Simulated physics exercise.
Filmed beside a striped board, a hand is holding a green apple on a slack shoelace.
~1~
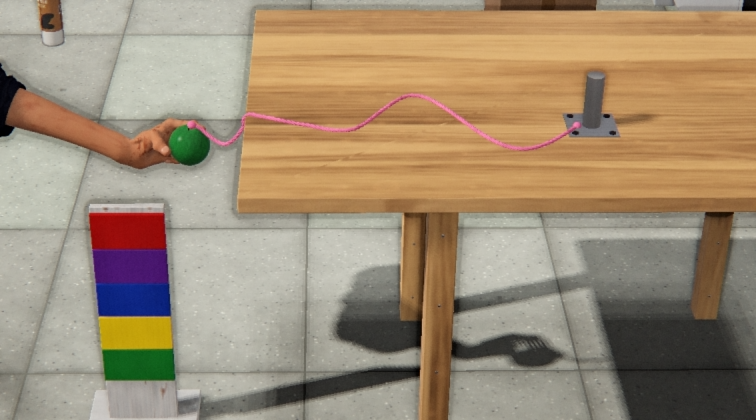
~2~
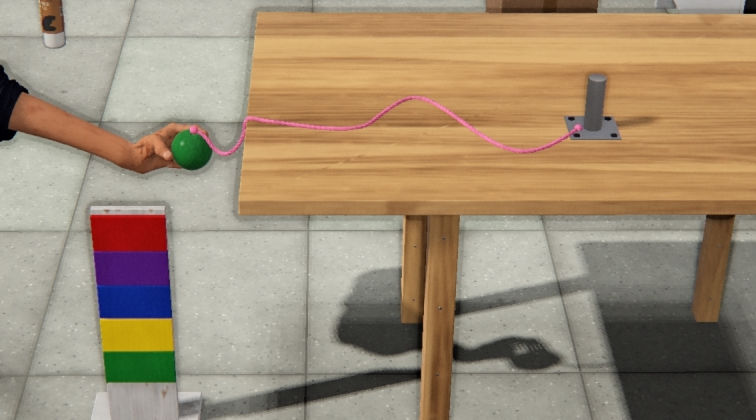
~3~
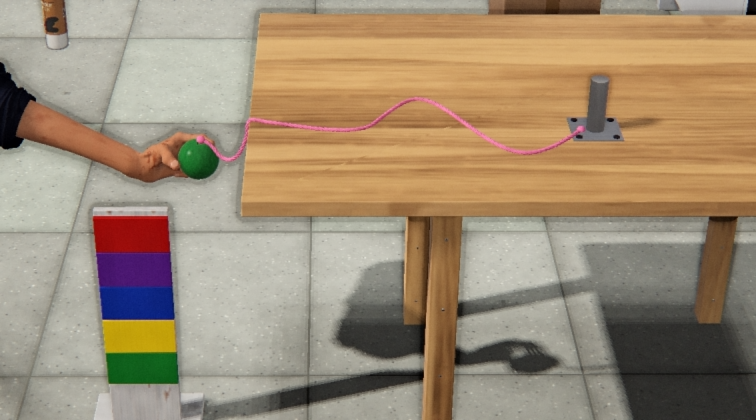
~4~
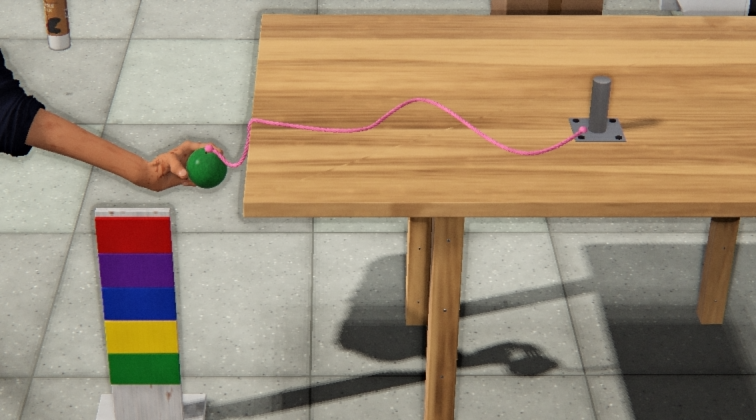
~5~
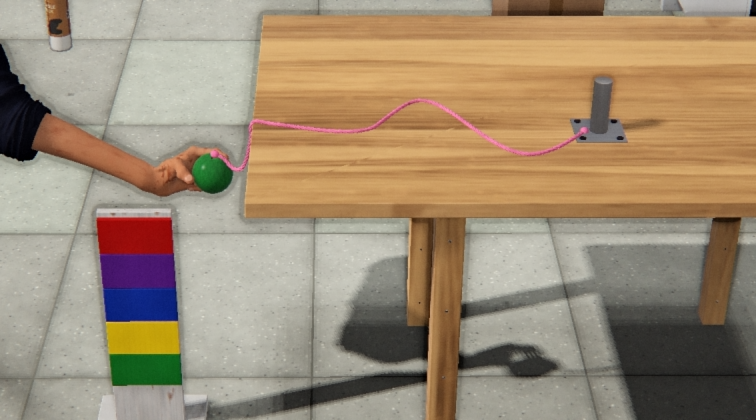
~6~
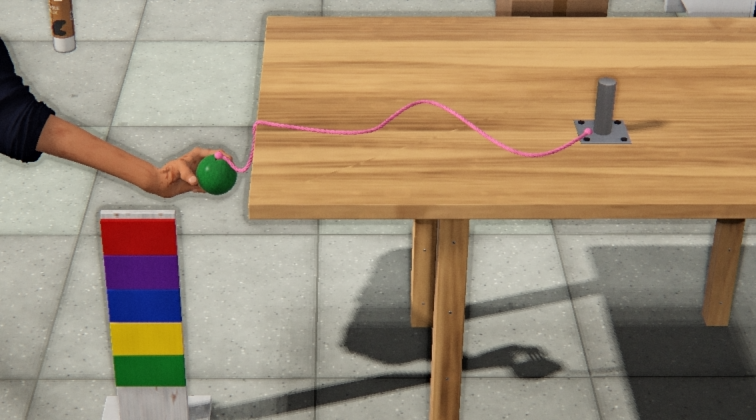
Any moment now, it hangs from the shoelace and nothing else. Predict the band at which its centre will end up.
I predict the blue band.
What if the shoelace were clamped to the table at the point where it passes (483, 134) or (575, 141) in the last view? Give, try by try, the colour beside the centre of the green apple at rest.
Results, in sequence: Purple / blue.
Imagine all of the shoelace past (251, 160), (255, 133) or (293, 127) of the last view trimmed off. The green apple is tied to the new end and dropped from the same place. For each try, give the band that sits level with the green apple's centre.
Results, first to last: Purple; red; no band.
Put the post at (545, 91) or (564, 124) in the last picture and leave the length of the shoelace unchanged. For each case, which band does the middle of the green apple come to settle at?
For the first it would be yellow, for the second yellow.
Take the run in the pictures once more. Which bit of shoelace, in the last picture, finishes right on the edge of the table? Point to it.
Approx. (368, 132).
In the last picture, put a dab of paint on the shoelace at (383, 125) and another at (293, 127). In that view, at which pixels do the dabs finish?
Roughly (276, 130) for the first and (255, 202) for the second.
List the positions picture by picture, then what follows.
In the first picture, green apple (189, 145); red (128, 233); purple (130, 267); blue (133, 301); yellow (136, 334); green (139, 366).
In the second picture, green apple (192, 150); shoelace through (553, 144) (475, 131) (413, 98) (351, 128) (256, 120).
In the third picture, green apple (198, 159).
In the fourth picture, green apple (206, 168); shoelace through (558, 146) (480, 133) (418, 100) (356, 130) (261, 122).
In the fifth picture, green apple (212, 173).
In the sixth picture, green apple (216, 175); shoelace through (563, 148) (485, 135) (423, 102) (361, 132) (266, 124).
Early on, apple near (227, 309); level with blue.
Midway, apple near (296, 309); level with blue.
Near the end, apple near (242, 324); level with blue.
Finally, apple near (257, 329); level with blue. The blue one.
